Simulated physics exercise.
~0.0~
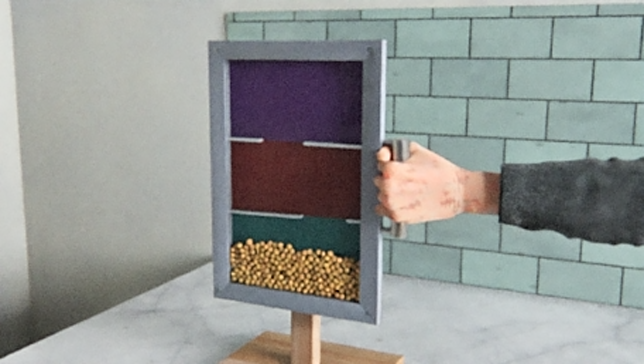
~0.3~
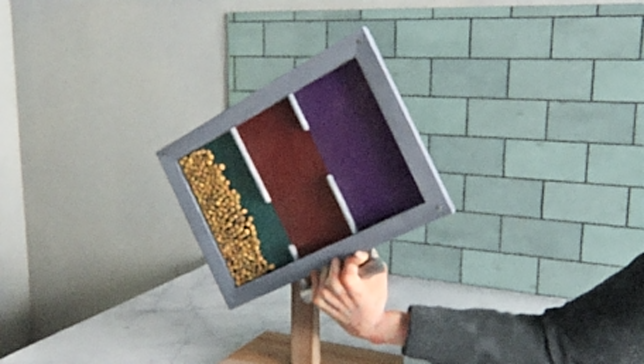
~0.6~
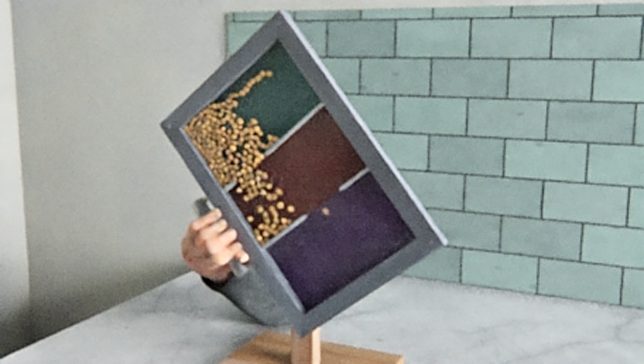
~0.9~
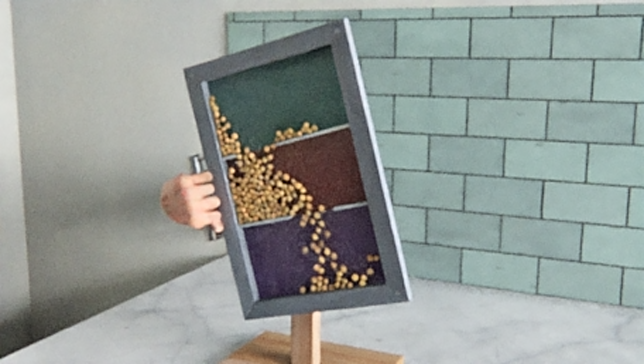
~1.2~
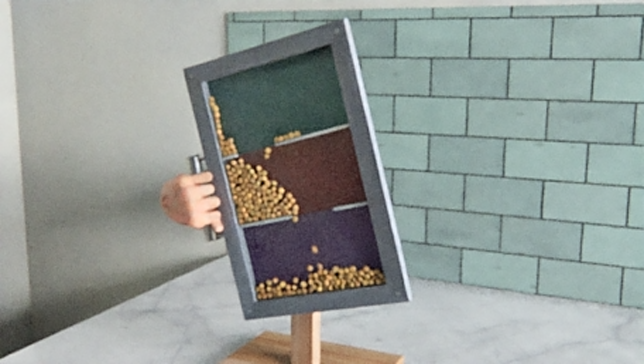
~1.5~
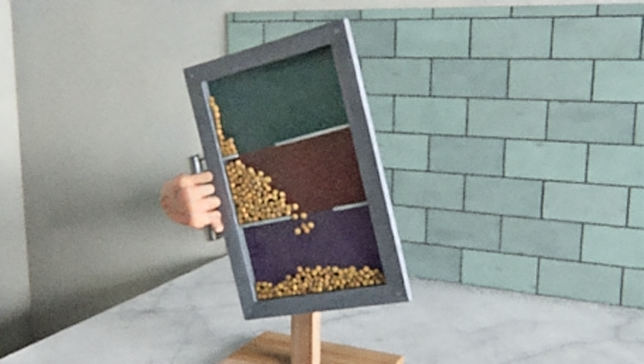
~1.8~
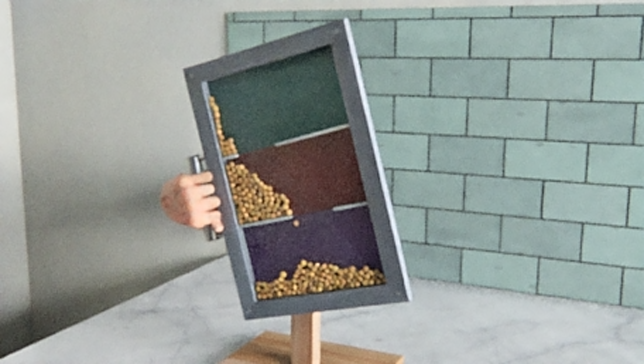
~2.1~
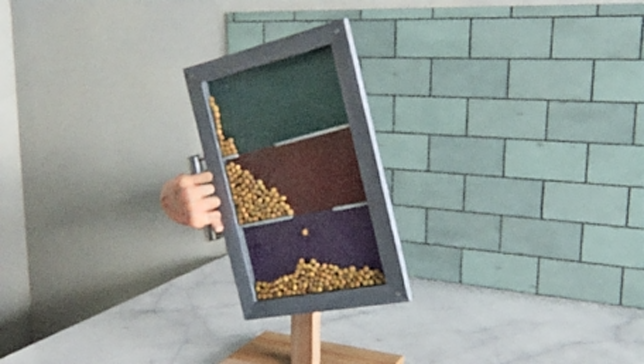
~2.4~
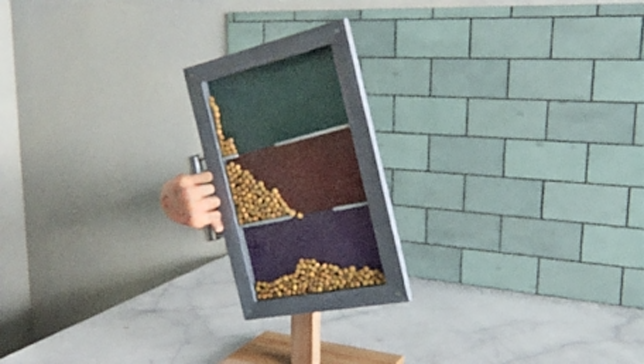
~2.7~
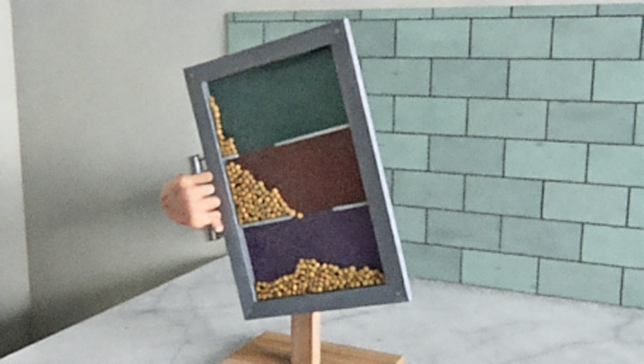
Dried chickpeas lie heaped in the turquoise bottom chamber of an upright, clear-faced box with a red chamber in the middle and a purple one on top. A hand on the handle turns the box clockwise, and the chickpeas tip over with it against the left side. As the box goes nearly upside down, they slide through the gap into the red chamber, then spill on into the purple one, now lowest. The box stops, leaning slightly, and the stream thins to single chickpeas. Finally everything rests, with over half in purple, a sizeable pile in red and a few left in turquoise.
